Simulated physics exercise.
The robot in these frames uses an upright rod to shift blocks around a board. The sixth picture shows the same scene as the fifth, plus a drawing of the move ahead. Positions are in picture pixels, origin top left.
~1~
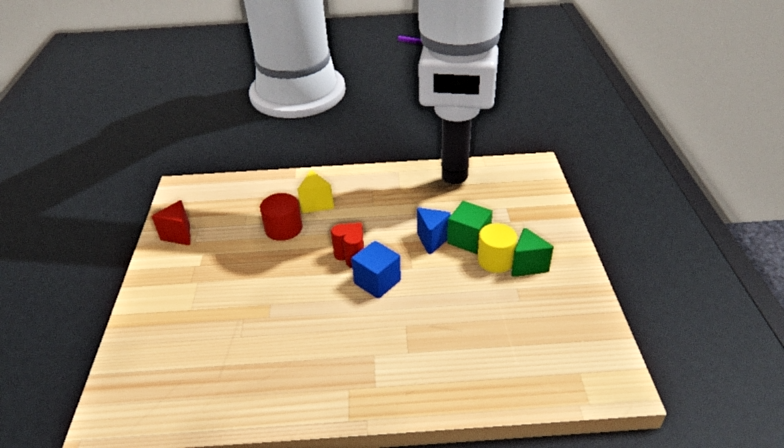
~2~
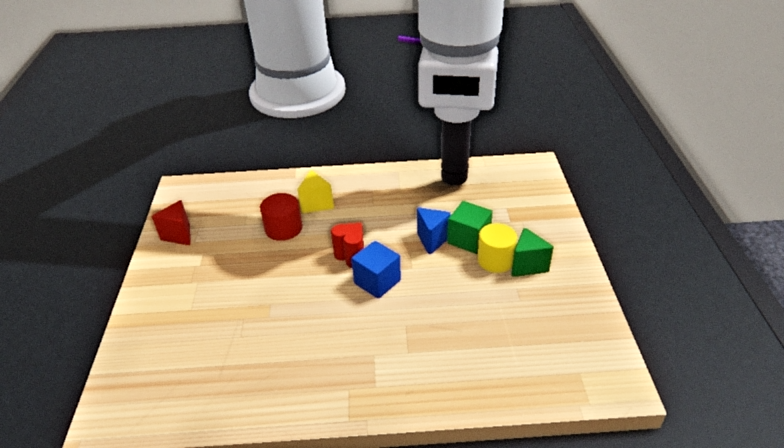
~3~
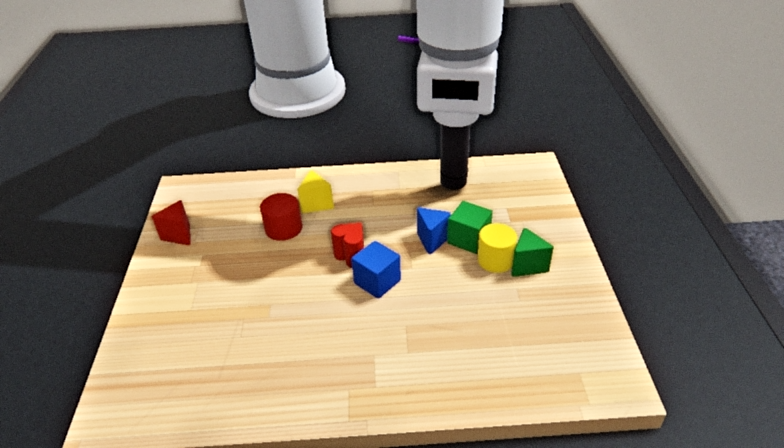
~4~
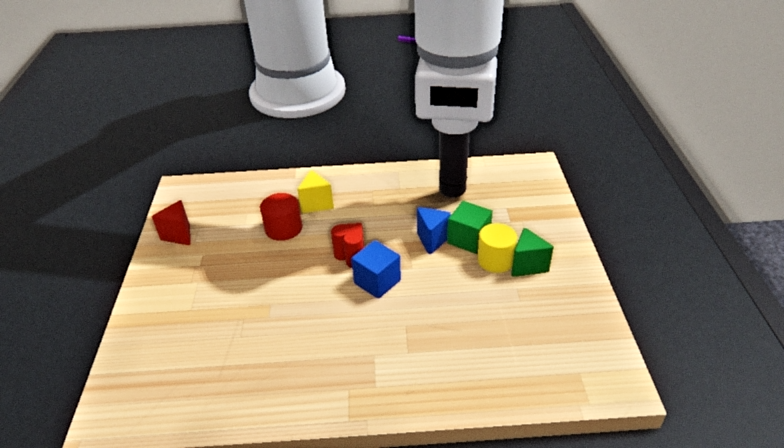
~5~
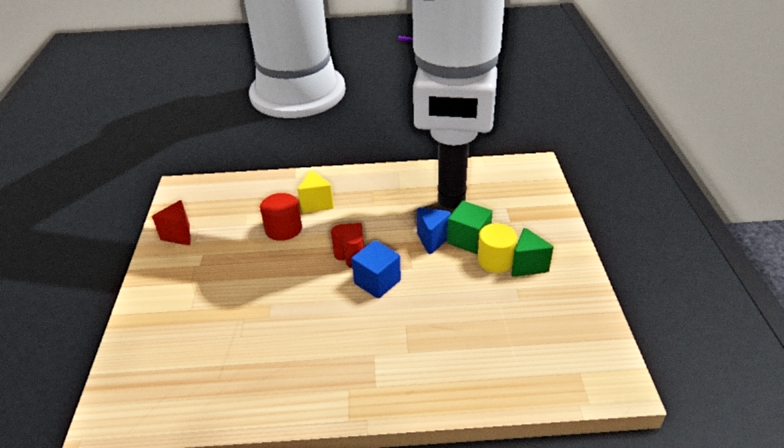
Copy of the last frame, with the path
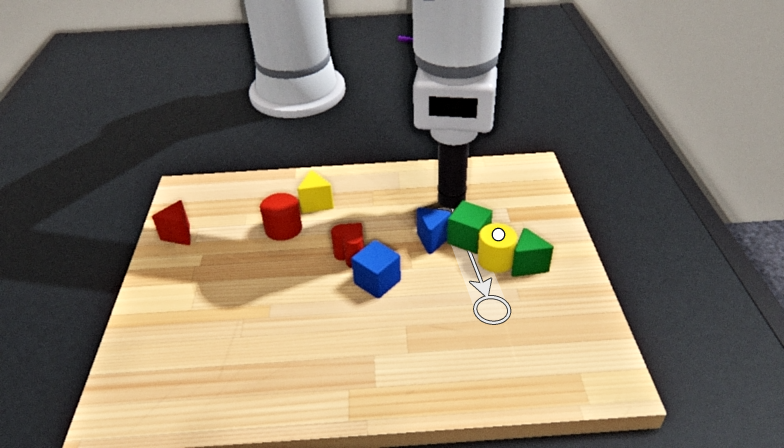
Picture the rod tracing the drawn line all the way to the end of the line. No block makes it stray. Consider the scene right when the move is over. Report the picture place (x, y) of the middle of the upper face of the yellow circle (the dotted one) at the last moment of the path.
Located at (532, 280).
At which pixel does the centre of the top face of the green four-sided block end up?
About (460, 292).
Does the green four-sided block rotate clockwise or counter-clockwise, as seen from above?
It goes round the way clock hands do.
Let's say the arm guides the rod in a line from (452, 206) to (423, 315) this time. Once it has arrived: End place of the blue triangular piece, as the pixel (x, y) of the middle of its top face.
I expect it at (408, 239).
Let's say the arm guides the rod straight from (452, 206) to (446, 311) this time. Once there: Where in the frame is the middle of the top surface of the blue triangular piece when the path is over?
My best guess is (421, 229).
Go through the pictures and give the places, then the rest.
Rod tip at (455, 177); block tops, blue triangular piece at (432, 216); green four-sided block at (471, 214); yellow circle at (498, 235); green triangular piece at (531, 241), in the first picture.
Rod at (454, 178); blocks unchanged, in the second picture.
Rod at (454, 183); blocks unchanged, in the third picture.
Rod at (453, 190); blocks unchanged, in the fourth picture.
Rod at (452, 201); blue triangular piece at (432, 216); green four-sided block at (471, 214); yellow circle at (498, 235); green triangular piece at (531, 241), in the fifth picture.
Path on the board, from (452, 206) directly to (492, 310); the dot is on the yellow circle.
The first path, step by step. One third of the way, rod at (464, 231); blue triangular piece at (431, 217), turned 15° clockwise; green four-sided block at (470, 238), turned 25° clockwise; yellow circle at (505, 253); green triangular piece at (537, 243), turned 20° anticlockwise.
Two thirds of the way, rod at (478, 266); blue triangular piece at (431, 217), turned 15° clockwise; green four-sided block at (466, 270), turned 80° clockwise; yellow circle at (512, 265); green triangular piece at (538, 243), turned 25° anticlockwise.
At the end, rod at (493, 304); blue triangular piece at (431, 217), turned 15° clockwise; green four-sided block at (460, 292), turned 130° clockwise; yellow circle at (532, 280); green triangular piece at (538, 243), turned 25° anticlockwise.
